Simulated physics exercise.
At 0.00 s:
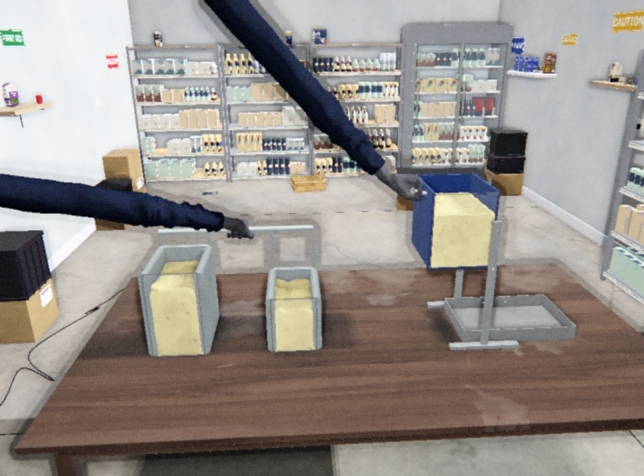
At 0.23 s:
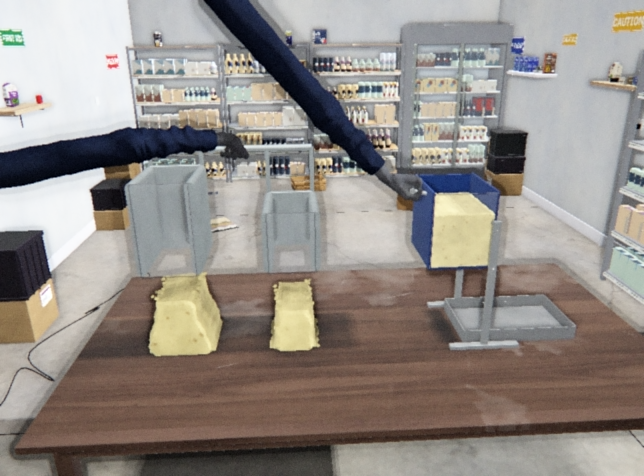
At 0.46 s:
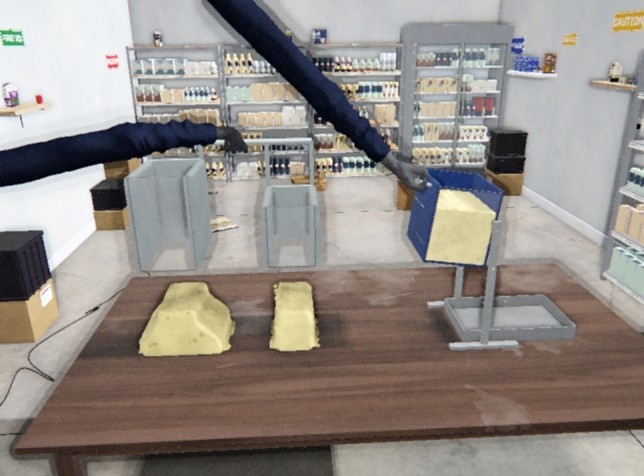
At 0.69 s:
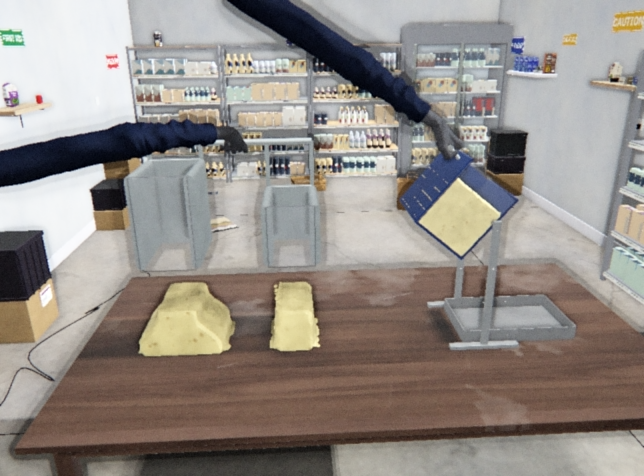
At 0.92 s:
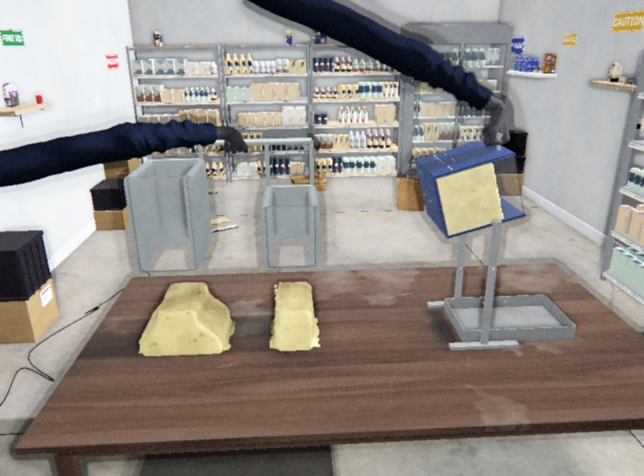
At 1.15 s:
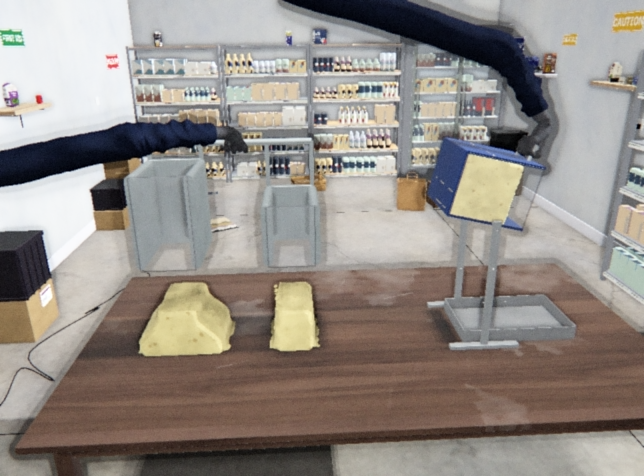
At the start, two pale yellow blocks sit in grey moulds on a wooden table beside a blue tub on a stand. A dark-sleeved arm lifts the moulds away and the blocks slump, the left one spreading more, then another arm tilts the filled tub clockwise onto its side.
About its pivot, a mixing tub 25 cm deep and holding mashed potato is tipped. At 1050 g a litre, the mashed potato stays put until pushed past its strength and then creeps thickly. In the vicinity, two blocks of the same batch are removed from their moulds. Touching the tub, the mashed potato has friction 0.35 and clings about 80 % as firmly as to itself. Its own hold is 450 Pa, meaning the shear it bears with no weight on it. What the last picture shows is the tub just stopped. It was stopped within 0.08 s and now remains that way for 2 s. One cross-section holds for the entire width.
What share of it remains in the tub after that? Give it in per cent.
52 %.
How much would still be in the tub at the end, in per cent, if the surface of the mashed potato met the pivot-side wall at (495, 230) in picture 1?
It would come to roughly 100 percent.
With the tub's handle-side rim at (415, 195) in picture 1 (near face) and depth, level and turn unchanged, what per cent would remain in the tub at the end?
Some 40 per cent, I reckon.
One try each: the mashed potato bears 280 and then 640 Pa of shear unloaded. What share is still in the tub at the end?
First try roughly 40 per cent, second try roughly 100 per cent.
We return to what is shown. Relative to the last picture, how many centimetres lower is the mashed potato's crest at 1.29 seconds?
About 2 cm.
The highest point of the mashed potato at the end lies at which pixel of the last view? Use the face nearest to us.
I'd say it peaks at roughly (481, 194) in the last picture.
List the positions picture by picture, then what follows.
Handle-side rim at (436, 194), tilt 0 degrees; highest point of the mashed potato at (441, 215); test blocks 26 cm, 17 cm high (left to right), in the first picture.
Handle-side rim at (436, 194), tilt 0 degrees; highest point of the mashed potato at (441, 215); test blocks 21 cm, 16 cm high (left to right), in the second picture.
Handle-side rim at (441, 186), tilt 8 degrees; highest point of the mashed potato at (442, 208); test blocks 17 cm, 16 cm high (left to right), in the third picture.
Handle-side rim at (473, 161), tilt 40 degrees; highest point of the mashed potato at (460, 181); test blocks 17 cm, 16 cm high (left to right), in the fourth picture.
Handle-side rim at (515, 156), tilt 74 degrees; highest point of the mashed potato at (489, 165); test blocks 17 cm, 16 cm high (left to right), in the fifth picture.
Handle-side rim at (544, 170), tilt 103 degrees; highest point of the mashed potato at (476, 156); test blocks 17 cm, 16 cm high (left to right), in the sixth picture.
By 1.29 s, the tub is at 103 degrees and holds 100 %.
By 1.46 s, the tub is at 103 degrees and holds 84 %.
By 1.63 s, the tub is at 103 degrees and holds 61 %.
By 1.80 s, the tub is at 103 degrees and holds 53 %.
By 3.15 s, at the end, the tub is at 103 degrees and holds 52 %.
